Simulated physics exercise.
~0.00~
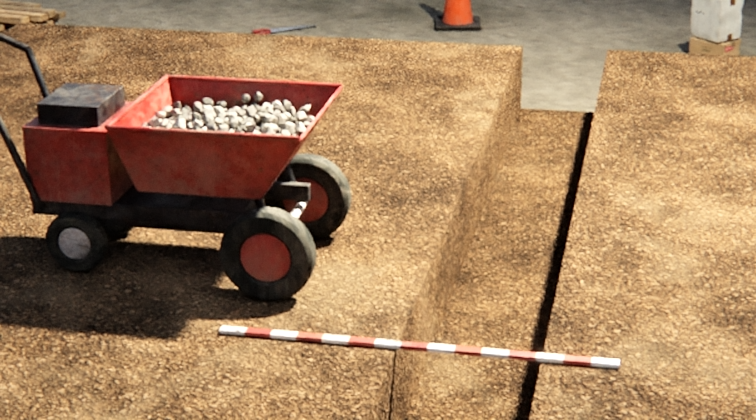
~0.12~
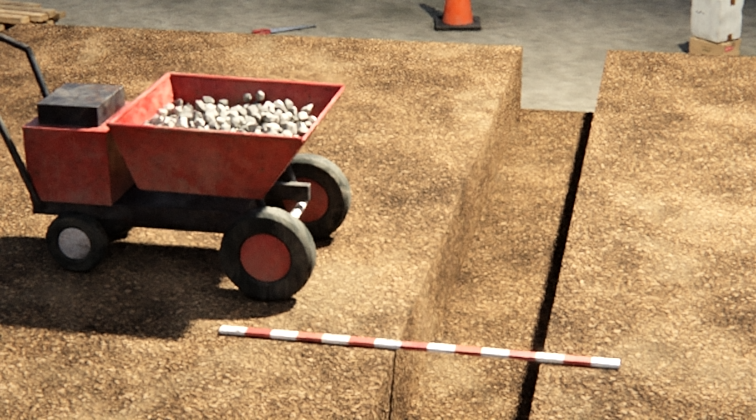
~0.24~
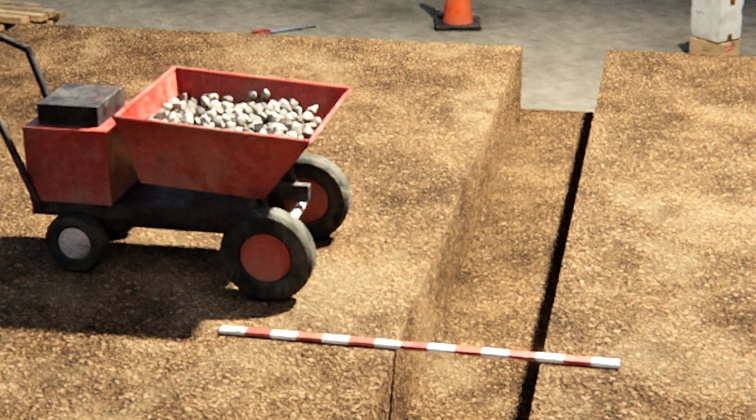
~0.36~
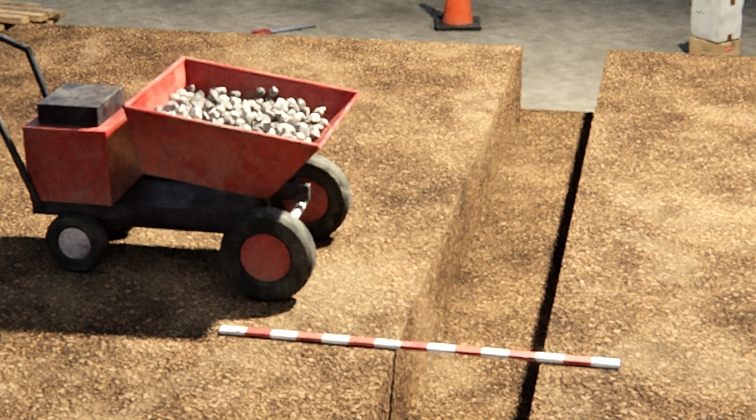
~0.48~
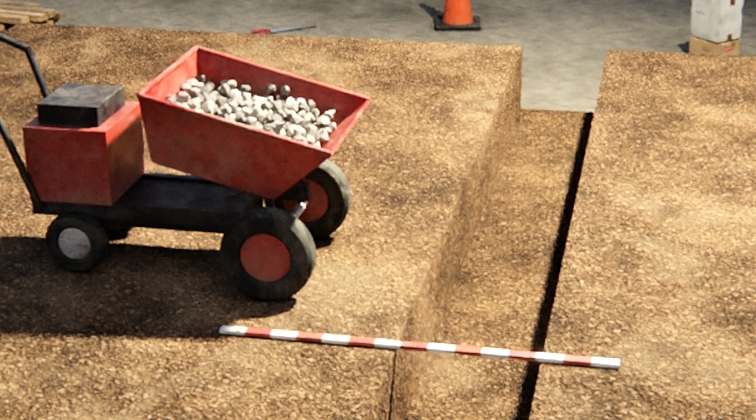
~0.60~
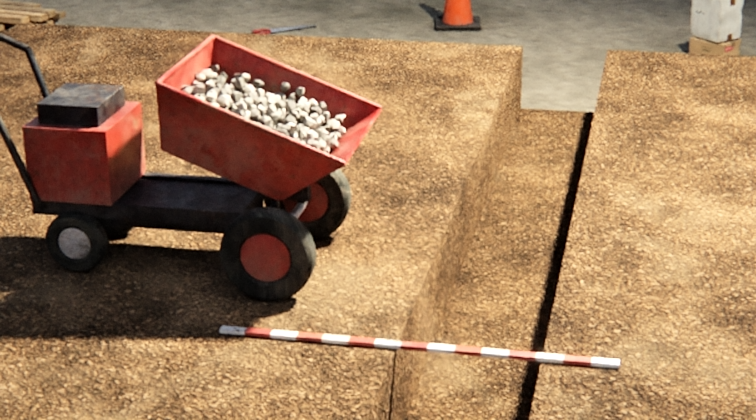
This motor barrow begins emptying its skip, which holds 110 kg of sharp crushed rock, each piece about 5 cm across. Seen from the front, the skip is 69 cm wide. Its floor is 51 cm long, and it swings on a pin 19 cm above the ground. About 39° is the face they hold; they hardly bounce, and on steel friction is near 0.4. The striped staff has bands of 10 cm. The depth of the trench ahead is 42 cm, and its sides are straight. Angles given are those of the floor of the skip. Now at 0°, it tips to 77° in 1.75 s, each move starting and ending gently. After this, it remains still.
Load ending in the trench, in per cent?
100 per cent.
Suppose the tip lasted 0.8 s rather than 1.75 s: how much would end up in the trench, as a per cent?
In that case some 100 per cent.
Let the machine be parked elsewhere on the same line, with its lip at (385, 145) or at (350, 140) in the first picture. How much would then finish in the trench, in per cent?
Result: Close to 95 then close to 100 per cent.
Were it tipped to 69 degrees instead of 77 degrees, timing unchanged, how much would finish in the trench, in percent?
About 65%.
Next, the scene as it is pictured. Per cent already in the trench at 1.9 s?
Some 35 per cent.
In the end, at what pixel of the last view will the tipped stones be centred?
The middle should be near (473, 359).
After 1.3 s the floor is at 65°; 100 % in the skip; the foremost stones are at (402, 219).
After 1.9 s the floor is at 77°; 66 % in the skip, 1 % short of the trench, 33 % in the trench; the foremost stones are at (526, 386).
After 2.2 s the floor is at 77°; 34 % in the skip, 1 % short of the trench, 65 % in the trench; the foremost stones are at (549, 366).
After 4.2 s the floor is at 77°; 0 % in the skip, 100 % in the trench; the foremost stones are at (549, 365).
